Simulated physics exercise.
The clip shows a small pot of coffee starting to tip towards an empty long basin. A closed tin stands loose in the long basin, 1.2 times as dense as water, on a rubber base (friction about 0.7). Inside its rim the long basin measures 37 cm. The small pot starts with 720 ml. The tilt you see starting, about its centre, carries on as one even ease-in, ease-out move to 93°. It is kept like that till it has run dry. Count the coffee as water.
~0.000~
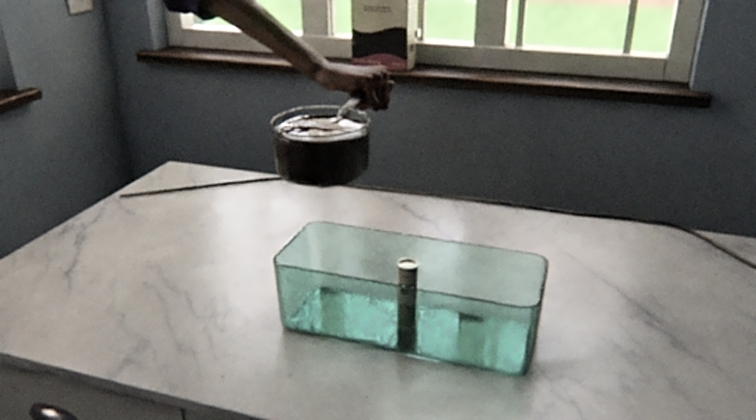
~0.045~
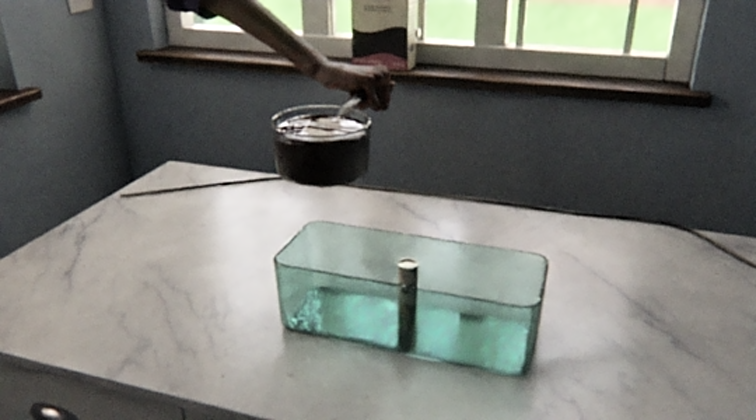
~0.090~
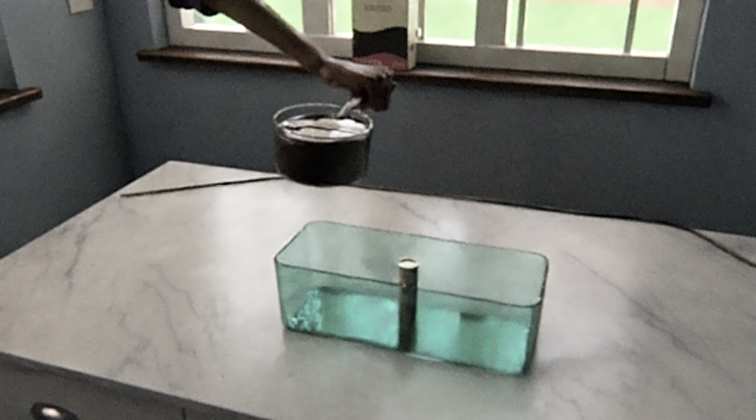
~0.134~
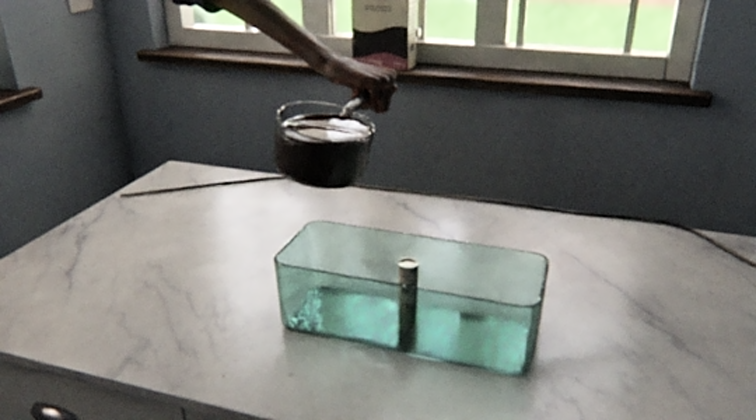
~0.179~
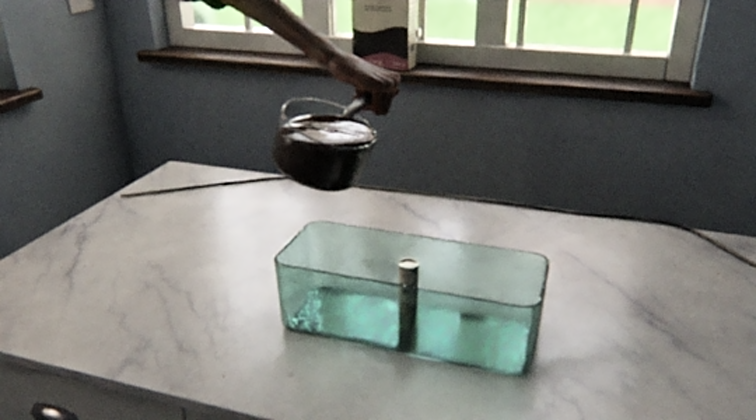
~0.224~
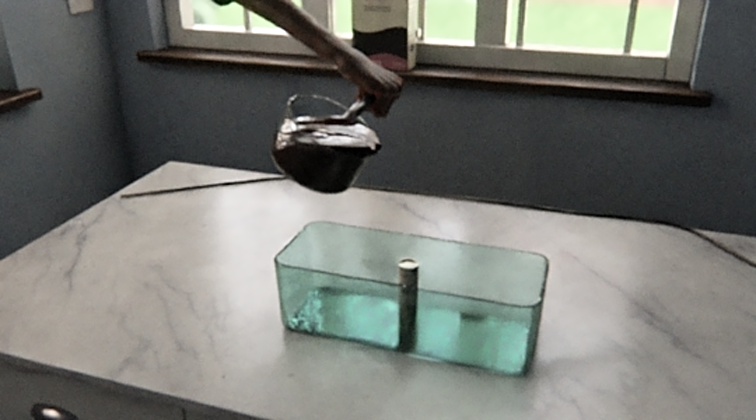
A small clear pot of dark coffee, held by a hand above a marble-topped table, starts out level, then begins tilting slowly down to the right. The hand keeps turning it more steeply, while the long greenish basin below and the upright tin standing inside it stay still.
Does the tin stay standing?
It goes over.
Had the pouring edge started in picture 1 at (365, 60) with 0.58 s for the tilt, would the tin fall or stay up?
Then it keeps standing.
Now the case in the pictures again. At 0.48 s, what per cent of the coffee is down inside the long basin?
About 18 per cent.
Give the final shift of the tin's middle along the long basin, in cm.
Some 6.5 cm.
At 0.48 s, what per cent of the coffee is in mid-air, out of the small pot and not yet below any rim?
Some 46 per cent.
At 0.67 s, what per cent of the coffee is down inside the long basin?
Near 78 in a hundred.
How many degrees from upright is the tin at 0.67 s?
About 0°.
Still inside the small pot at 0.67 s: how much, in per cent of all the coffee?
About 12 per cent.
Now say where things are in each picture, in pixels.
It leans 0°; its right rim is at (366, 127); the coffee meets the walls at (282, 123) and (366, 132); the long basin's rim runs from (291, 241) to (543, 283); the tin's top is at (408, 266), in the first frame.
It leans 1°; its right rim is at (367, 128); the coffee meets the walls at (282, 123) and (366, 132), in the second frame.
It leans 5°; its right rim is at (369, 131); the coffee meets the walls at (283, 122) and (368, 133), in the third frame.
It leans 12°; its right rim is at (371, 136); the coffee meets the walls at (284, 121) and (370, 134), in the fourth frame.
It leans 20°; its right rim is at (372, 144); the coffee meets the walls at (285, 124) and (374, 140); 1 per cent is over the edge, in the fifth frame.
It leans 30°; its right rim is at (372, 153); the coffee meets the walls at (284, 124) and (374, 147); 4 per cent is over the edge, in the sixth frame.
By 0.48 s the tilt is 86° and 37 per cent is still to pour; the tin stands where it began.
By 0.67 s the tilt is 93° and 11 per cent is still to pour; the tin stands where it began.
By 0.87 s the tilt is 93° and 4 per cent is still to pour; the tin leans 15°.
By 1.08 s the tilt is 93° and 1 per cent is still to pour; the tin lies on its side.
At rest the tin lies on its side.
